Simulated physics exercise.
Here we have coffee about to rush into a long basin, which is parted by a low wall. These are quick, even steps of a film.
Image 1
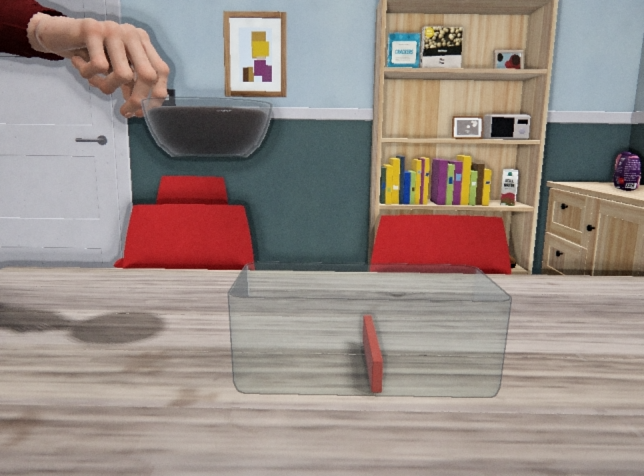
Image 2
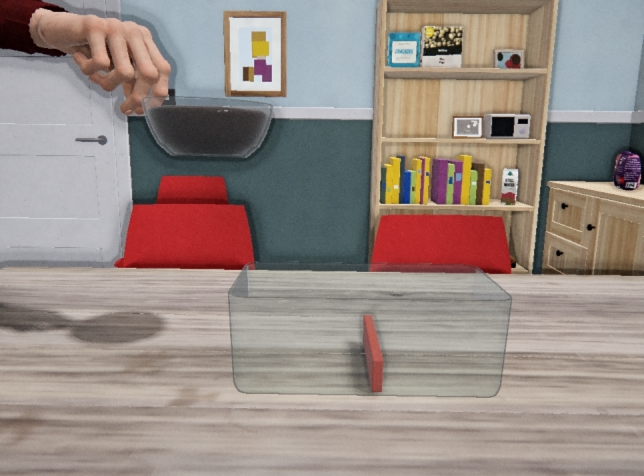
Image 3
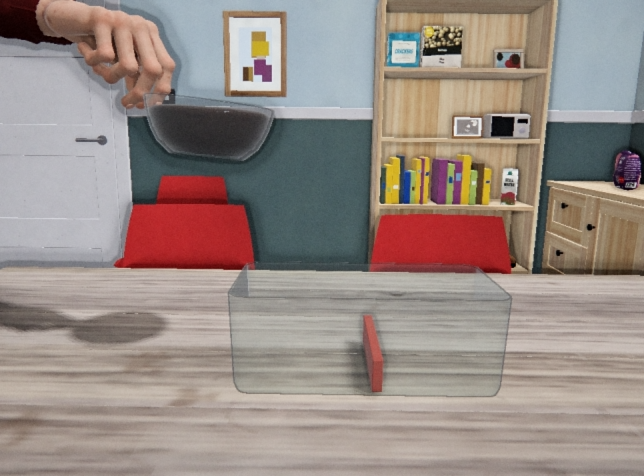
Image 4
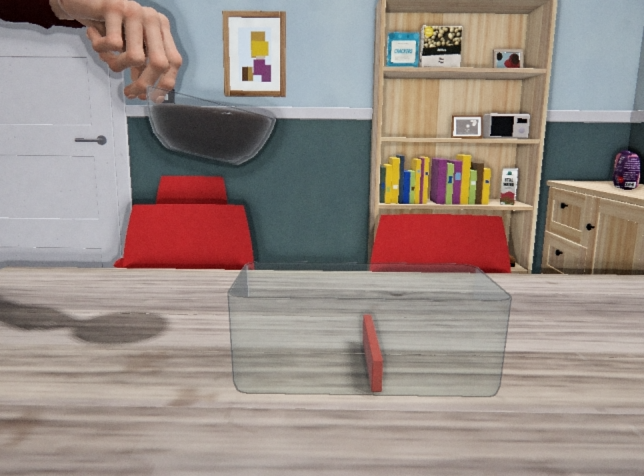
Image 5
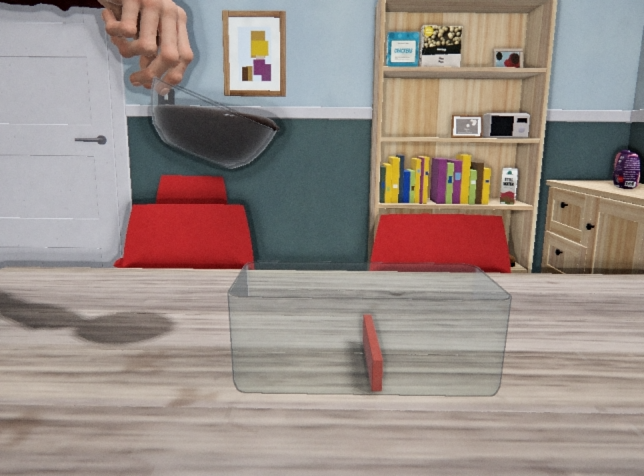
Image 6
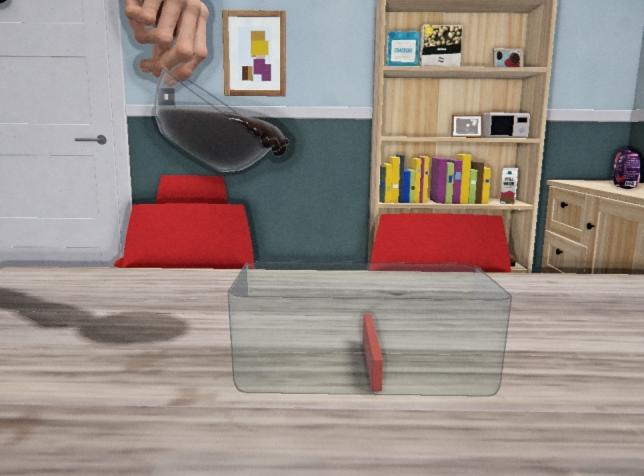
In a room with blue and dark green walls, a fixed camera looks across a pale wooden table towards red chairs, a white door on the left and a wooden bookshelf. A clear rectangular basin with a low red divider stands on the table, while a hand holds a clear bowl of dark coffee at upper left. The hand steadily tilts the bowl rightwards, and coffee reaches its right rim.
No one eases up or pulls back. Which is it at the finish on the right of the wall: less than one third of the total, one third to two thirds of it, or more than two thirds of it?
At the finish the right of the wall has less than one third of the total.
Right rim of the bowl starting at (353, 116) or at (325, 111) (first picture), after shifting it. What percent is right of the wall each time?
Start one gives some 70 %, start two some 50 %.
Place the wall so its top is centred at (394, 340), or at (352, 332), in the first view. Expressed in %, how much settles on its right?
15 %, then 10 %.
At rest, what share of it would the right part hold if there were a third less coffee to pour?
That works out to some 10 %.
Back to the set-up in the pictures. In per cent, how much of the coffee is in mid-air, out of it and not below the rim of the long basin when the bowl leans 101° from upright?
It's close to 40 %.
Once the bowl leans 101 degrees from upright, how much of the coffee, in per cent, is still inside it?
Near 5 in a hundred still remains.
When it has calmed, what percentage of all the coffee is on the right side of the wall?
Roughly 10 per cent.
A moment on, the bowl is tipped right over and 6 per cent is still to pour, 53 is left of the wall and 0 right of it.
Next, the bowl is tipped right over and 0 per cent is still to pour, 85 is left of the wall and 8 right of it.
Then the bowl is tipped right over and 0 per cent is still to pour, 85 is left of the wall and 12 right of it.
Later the bowl is tipped right over and 0 per cent is still to pour, 85 is left of the wall and 12 right of it.
In the end 85 per cent lies left of the wall, 12 right of it and 3 outside.
